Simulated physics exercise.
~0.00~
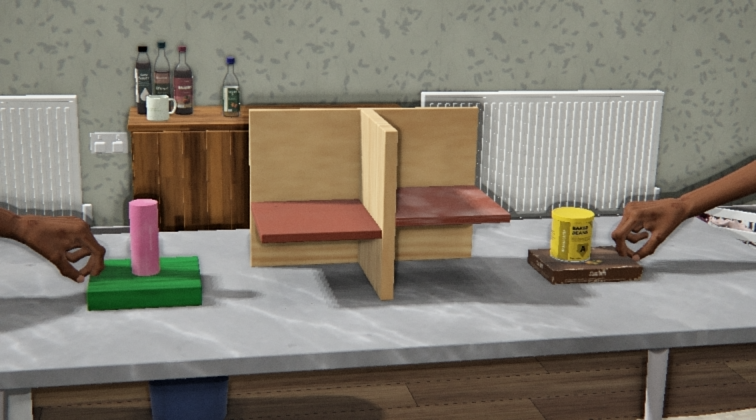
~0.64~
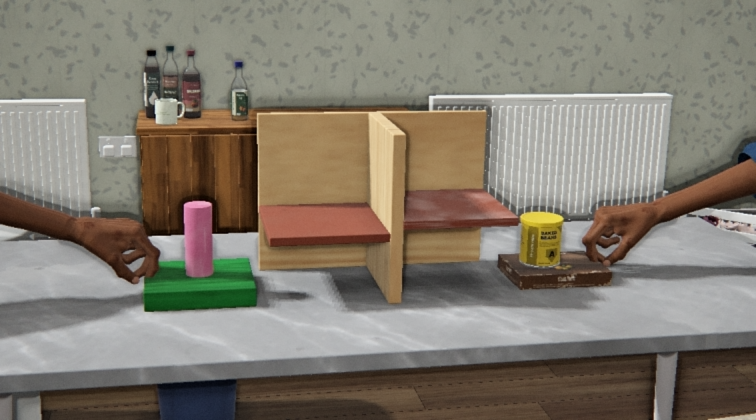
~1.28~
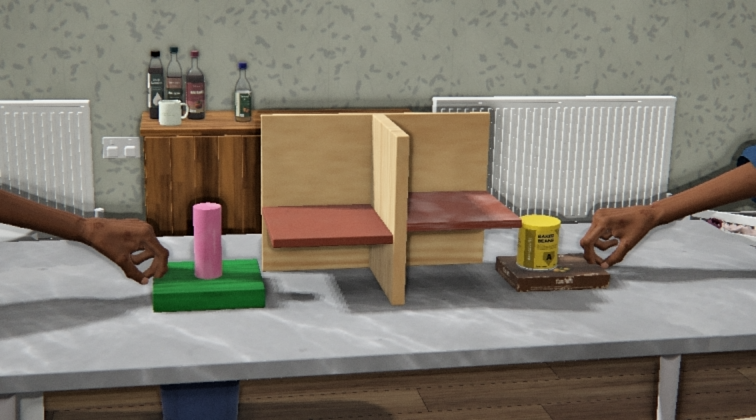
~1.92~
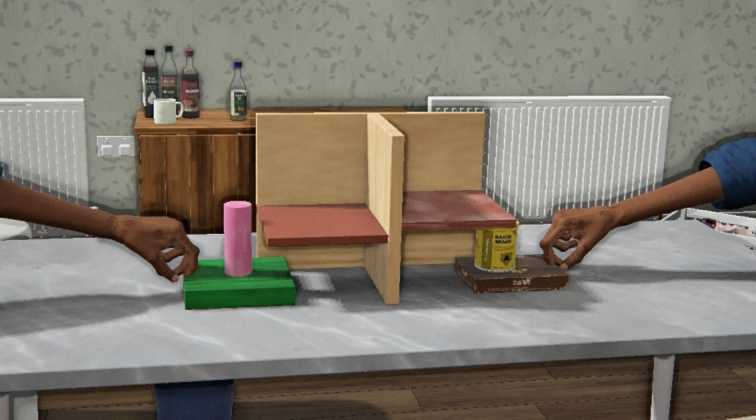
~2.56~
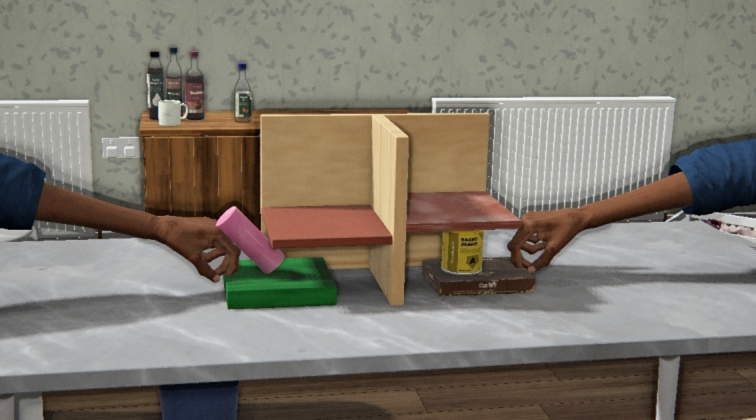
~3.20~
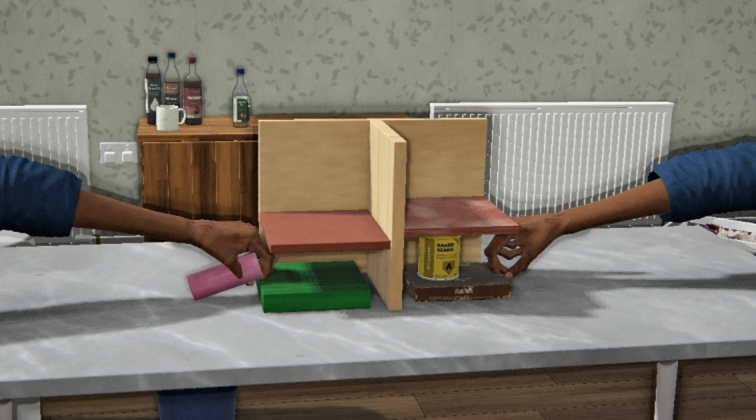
On a grey marbled table in a room with white radiators and a wooden cabinet of bottles, seen from the front by a slightly swaying camera, stands a pale wooden stand with a reddish shelf on each side of its divider. At left a hand holds a green board carrying an upright pink candle; at right another holds a brown packet bearing a yellow tin. Both hands push their loads inward. The tin slides beneath the right shelf, still upright. The candle meets the left shelf, leans back, and ends on its side by the hand as the green board continues under.
